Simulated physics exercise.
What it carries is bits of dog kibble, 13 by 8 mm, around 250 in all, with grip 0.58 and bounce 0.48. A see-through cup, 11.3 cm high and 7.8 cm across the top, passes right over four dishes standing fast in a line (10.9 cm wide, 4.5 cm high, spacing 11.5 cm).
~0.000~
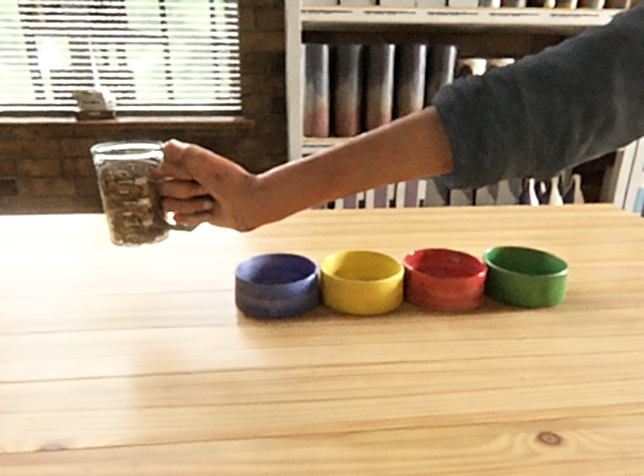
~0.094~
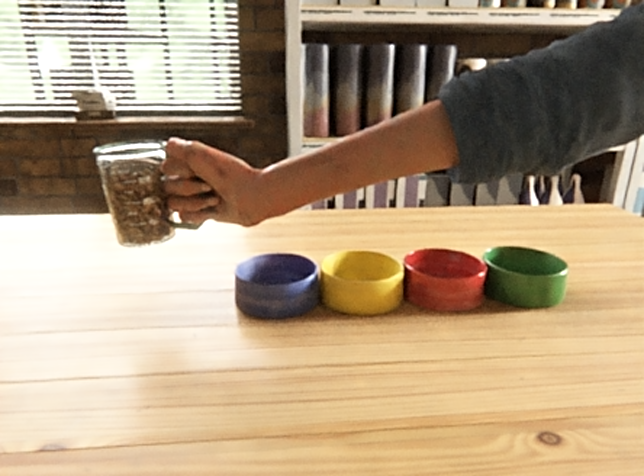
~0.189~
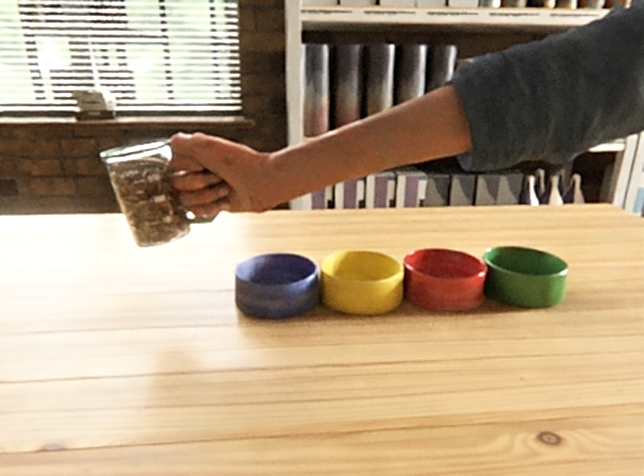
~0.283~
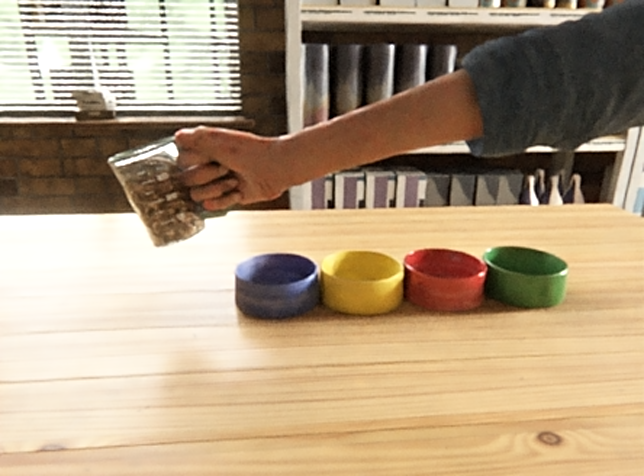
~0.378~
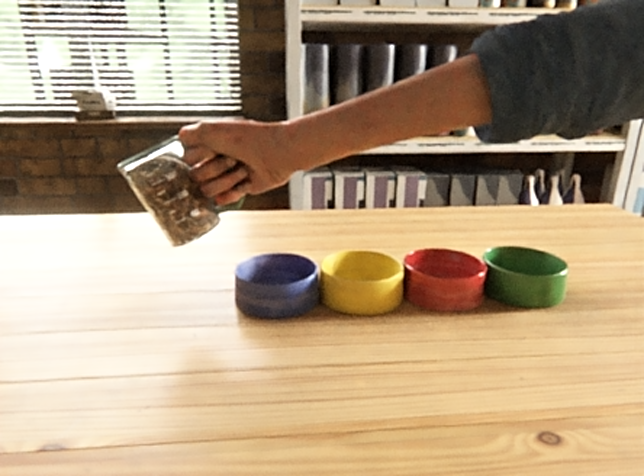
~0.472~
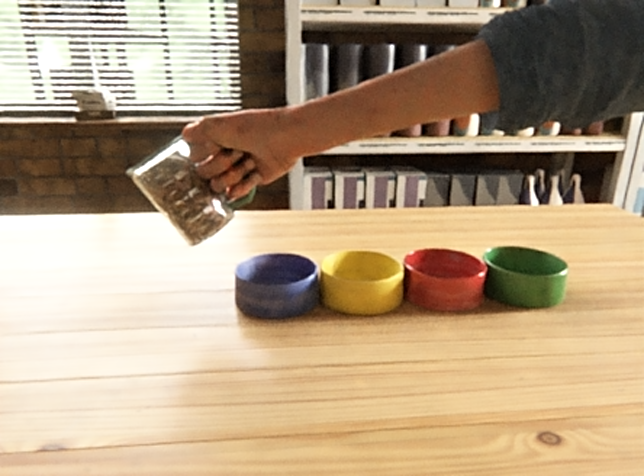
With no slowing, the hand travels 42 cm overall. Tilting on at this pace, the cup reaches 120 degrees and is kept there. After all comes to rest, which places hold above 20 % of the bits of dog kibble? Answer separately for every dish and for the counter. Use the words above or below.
Red - below; blue - above; green - below; yellow - below; counter - below.
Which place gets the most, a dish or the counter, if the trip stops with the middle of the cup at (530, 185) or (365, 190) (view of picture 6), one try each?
Top receivers, in order: Blue and blue.
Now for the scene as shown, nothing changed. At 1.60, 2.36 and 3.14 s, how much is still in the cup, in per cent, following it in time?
Close to 80, 0 and 0 per cent respectively.
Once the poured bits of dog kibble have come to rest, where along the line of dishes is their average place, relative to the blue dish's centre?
Some 2 cm in the +x direction.
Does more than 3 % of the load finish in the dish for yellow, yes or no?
With yellow the answer is affirmative.
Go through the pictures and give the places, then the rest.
The first frame shows cup at (135, 194), tilt 0 degrees, lip at (95, 148), moved 0.0 cm; middle of the pieces at (140, 205); blue dish at (277, 268); yellow dish at (362, 265); red dish at (444, 263); green dish at (525, 260).
The second frame shows cup at (140, 194), tilt 3 degrees, lip at (98, 150), moved 0.5 cm; middle of the pieces at (145, 204).
The third frame shows cup at (151, 194), tilt 10 degrees, lip at (104, 154), moved 1.9 cm; middle of the pieces at (158, 204).
The fourth frame shows cup at (162, 193), tilt 17 degrees, lip at (112, 160), moved 3.2 cm; middle of the pieces at (170, 203).
The fifth frame shows cup at (174, 193), tilt 24 degrees, lip at (121, 165), moved 4.6 cm; middle of the pieces at (183, 201).
The sixth frame shows cup at (185, 193), tilt 32 degrees, lip at (130, 172), moved 6.0 cm; middle of the pieces at (195, 200); blue dish at (277, 268); yellow dish at (362, 265); red dish at (444, 263); green dish at (525, 260). Its pace works out near 75 degrees a second; the hand travels 15 cm a second.
After 1.60 s, tilt 118 degrees; cup holds 80 %, blue 15 %.
After 2.36 s, tilt 120 degrees; cup holds 0 %, blue 80 %, yellow 10 %.
After 3.14 s, tilt 120 degrees; cup holds 0 %, blue 80 %, yellow 10 %.
In the end, at 3.4 s, red 0 %, blue 80 %, green 0 %, yellow 10 %, counter 5 %.
